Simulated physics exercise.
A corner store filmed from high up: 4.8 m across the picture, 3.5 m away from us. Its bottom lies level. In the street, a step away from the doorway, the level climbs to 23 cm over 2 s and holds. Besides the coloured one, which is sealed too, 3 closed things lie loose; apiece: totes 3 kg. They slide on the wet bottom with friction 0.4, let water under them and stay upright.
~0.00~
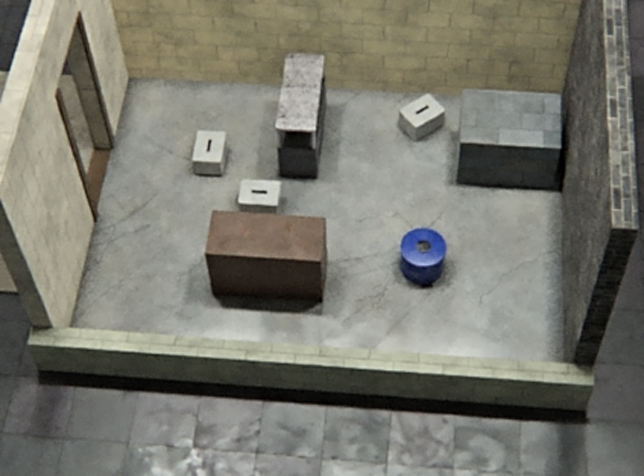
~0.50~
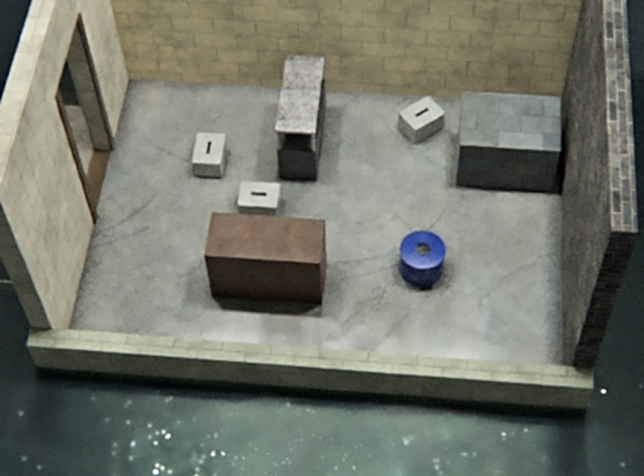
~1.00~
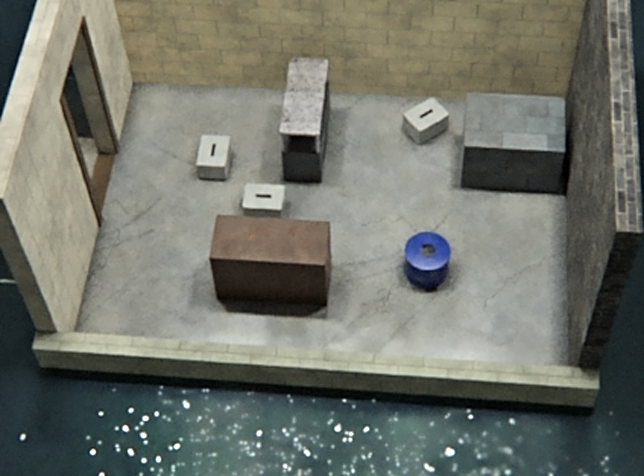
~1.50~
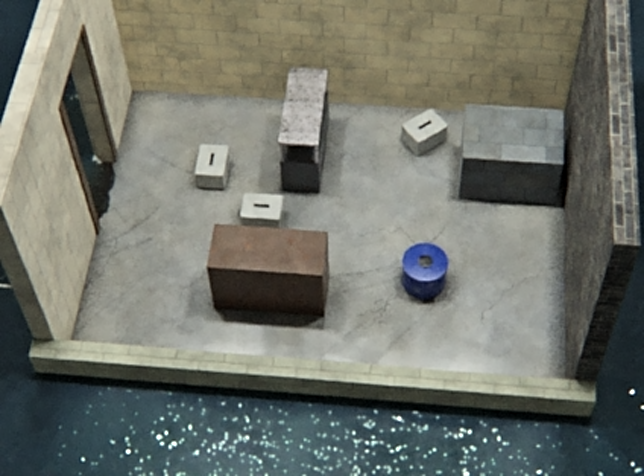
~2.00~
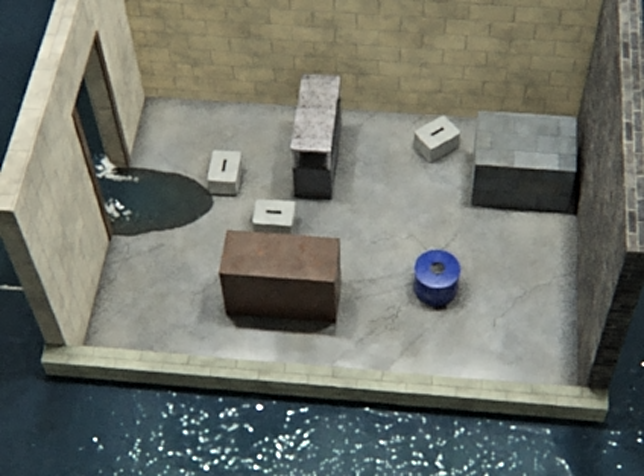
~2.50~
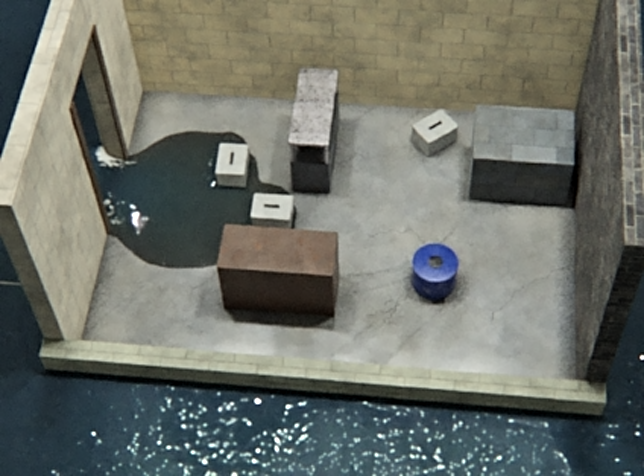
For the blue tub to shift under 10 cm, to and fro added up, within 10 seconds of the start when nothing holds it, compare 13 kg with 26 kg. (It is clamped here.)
I expect that only the higher weight holds it.
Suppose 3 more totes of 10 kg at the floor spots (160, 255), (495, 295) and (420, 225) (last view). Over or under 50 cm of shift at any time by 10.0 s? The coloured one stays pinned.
In that order: Under, under, more.
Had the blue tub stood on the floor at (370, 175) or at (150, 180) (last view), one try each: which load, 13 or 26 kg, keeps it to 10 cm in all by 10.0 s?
In that order: The smaller is enough; neither holds.
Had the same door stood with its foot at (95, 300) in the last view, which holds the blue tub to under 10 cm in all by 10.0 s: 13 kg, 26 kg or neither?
Then the lower weight is enough.
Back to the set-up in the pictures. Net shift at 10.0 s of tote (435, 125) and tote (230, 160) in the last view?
In turn: 100 cm, 100 cm.
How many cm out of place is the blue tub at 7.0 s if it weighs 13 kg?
About 5 cm.
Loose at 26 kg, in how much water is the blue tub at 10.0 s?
Roughly 9 cm.
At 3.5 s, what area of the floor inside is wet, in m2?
Roughly 6.5 m2.
After 3.5 s the blue tub would be 0 cm from its start with 13 kg and 0 cm from its start with 26 kg; 0 cm of water round it then.
After 4.5 s the blue tub would be 2 cm from its start with 13 kg and 0 cm from its start with 26 kg; 5 cm of water round it then.
After 7.0 s the blue tub would be 5 cm from its start with 13 kg and 0 cm from its start with 26 kg; 4 cm of water round it then.
After 10.0 s the blue tub would be 69 cm from its start with 13 kg and 0 cm from its start with 26 kg; 9 cm of water round it then.
